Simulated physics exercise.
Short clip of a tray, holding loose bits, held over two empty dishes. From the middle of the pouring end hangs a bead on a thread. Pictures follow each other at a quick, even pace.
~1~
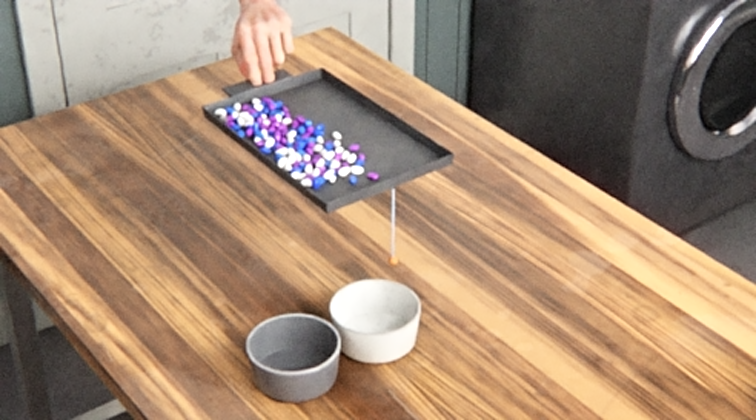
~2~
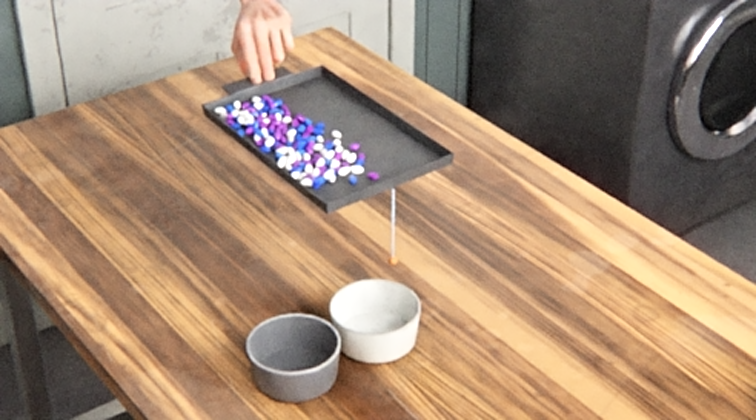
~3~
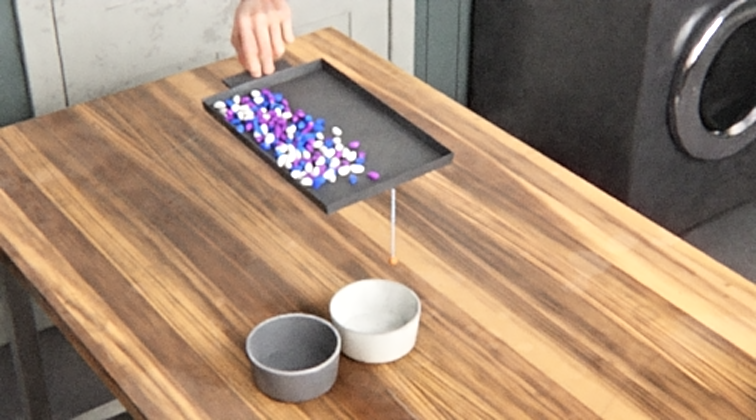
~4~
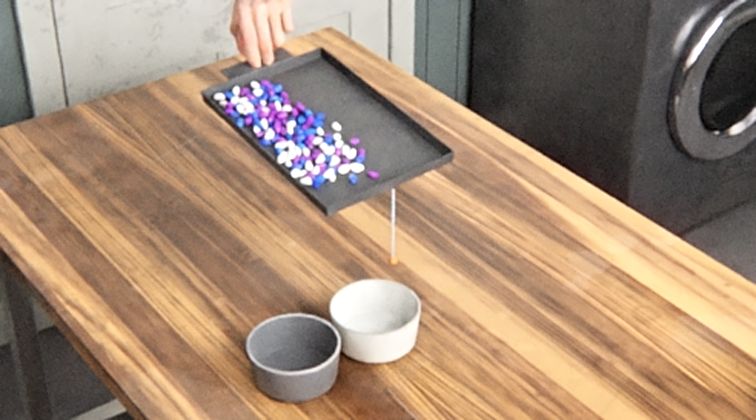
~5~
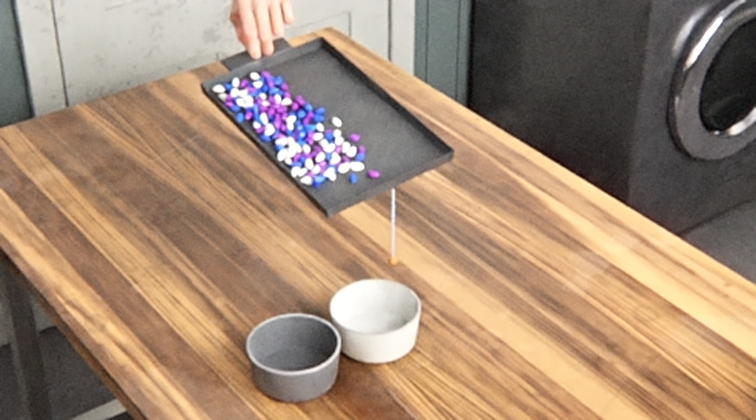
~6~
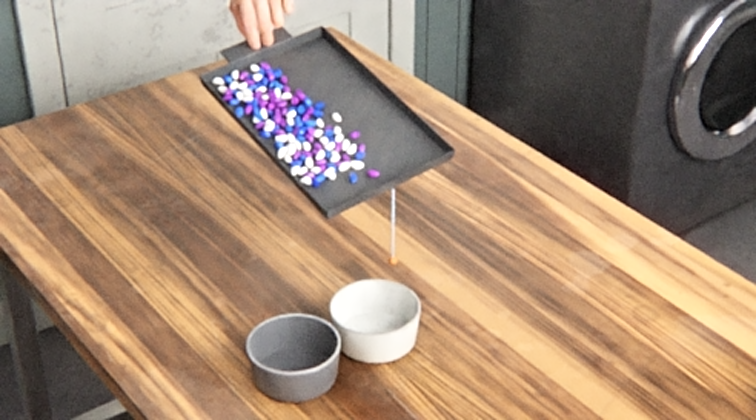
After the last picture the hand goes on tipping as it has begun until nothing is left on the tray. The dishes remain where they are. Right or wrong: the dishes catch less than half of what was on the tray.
Wrong - they catch more than half.
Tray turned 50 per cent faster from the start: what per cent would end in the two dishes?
I'd say 80 percent or thereabouts.
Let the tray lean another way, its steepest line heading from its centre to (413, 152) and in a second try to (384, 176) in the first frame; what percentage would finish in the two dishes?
First some 0, then 40 per cent.
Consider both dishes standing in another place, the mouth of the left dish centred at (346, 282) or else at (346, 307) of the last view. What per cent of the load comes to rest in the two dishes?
Trial 1 around 50 percent, trial 2 around 90 percent.
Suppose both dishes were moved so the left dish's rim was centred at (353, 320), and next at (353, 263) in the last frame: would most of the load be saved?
The bulk of it and then Short of half.
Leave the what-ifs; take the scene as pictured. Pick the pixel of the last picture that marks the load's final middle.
The centre settles at about (357, 334).
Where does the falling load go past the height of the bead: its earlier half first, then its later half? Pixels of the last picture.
Half one: (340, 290), half two: (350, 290).
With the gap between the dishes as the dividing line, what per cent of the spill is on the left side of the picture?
Left share: Some 80 per cent.
Soon after the last picture, tray tipped steeply; all on the tray.
A little later, tray tipped right over; most on the tray; a stray few in the left dish; a small part in the right dish; a stray few outside both; a small part in the air.
Later still, tray tipped past a quarter turn; a small part in the left dish; about two thirds in the right dish; about a quarter outside both.
At rest, tray tipped past a quarter turn; a small part in the left dish; about two thirds in the right dish; about a quarter outside both.
